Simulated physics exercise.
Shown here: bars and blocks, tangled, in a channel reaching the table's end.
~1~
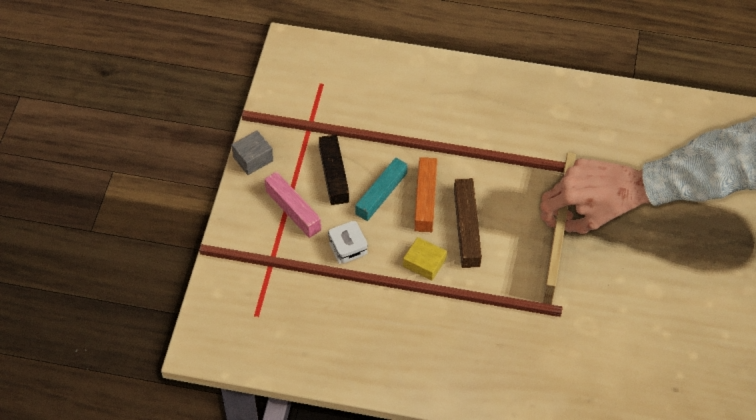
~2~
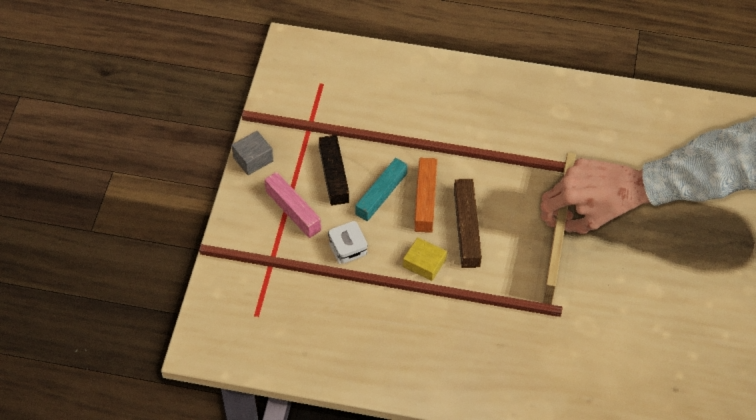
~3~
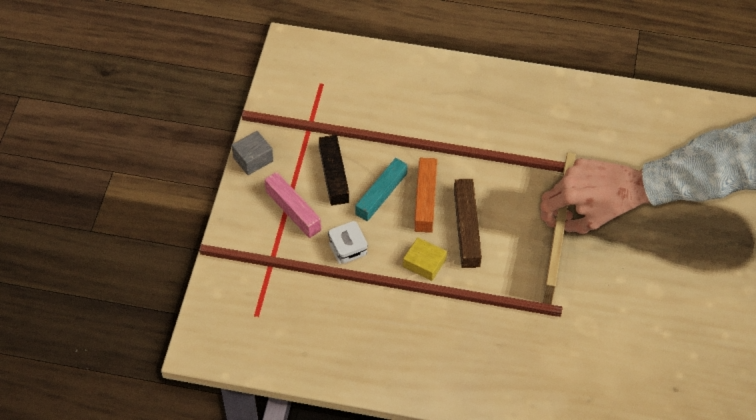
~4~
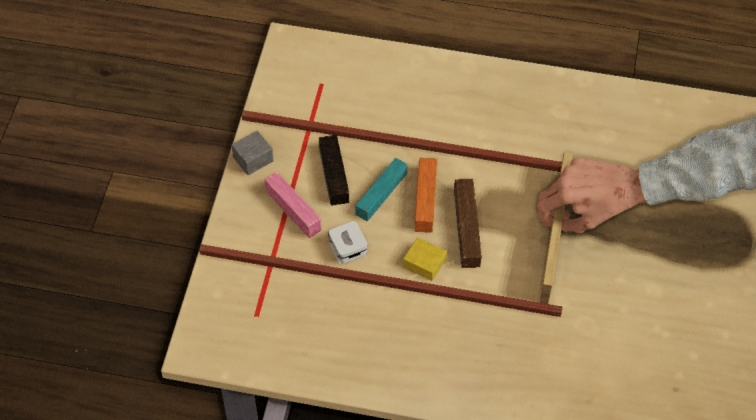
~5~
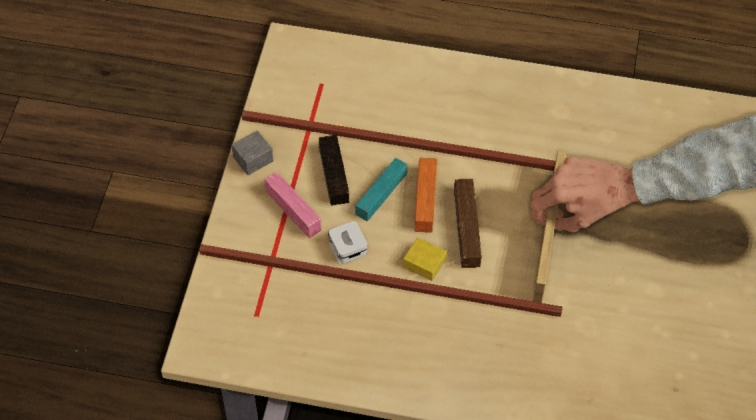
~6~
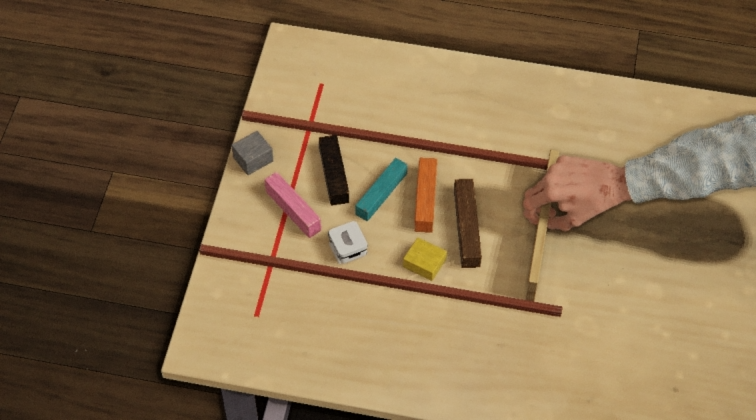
We see coloured bars and blocks lying still between two rails on a wooden table, a red line crossing near the left, while a hand at the right slides an upright board slightly left without touching them.
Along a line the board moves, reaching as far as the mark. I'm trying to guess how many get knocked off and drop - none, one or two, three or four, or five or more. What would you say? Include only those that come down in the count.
I would say one or two.
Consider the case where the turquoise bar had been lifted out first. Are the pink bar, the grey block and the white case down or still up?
Well, the pink bar is left in place, the grey block topples off and the white case is left in place.
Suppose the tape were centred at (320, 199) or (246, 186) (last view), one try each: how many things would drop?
Respectively 0 and 7.
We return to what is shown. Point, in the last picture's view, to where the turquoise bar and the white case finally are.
Approximately (254, 162) for one, approximately (212, 228) for the other.
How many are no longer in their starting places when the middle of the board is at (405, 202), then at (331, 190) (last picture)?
Tally: 5; 8.
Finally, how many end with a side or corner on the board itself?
Number: 1.
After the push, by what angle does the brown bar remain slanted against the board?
It sits some 0° out of line.
Soon after, none off yet; grey block at rest near (253, 153); pink bar at rest near (293, 205); black bar at rest near (334, 170).
At rest, the number that fall off is one or two; fallen, grey block.
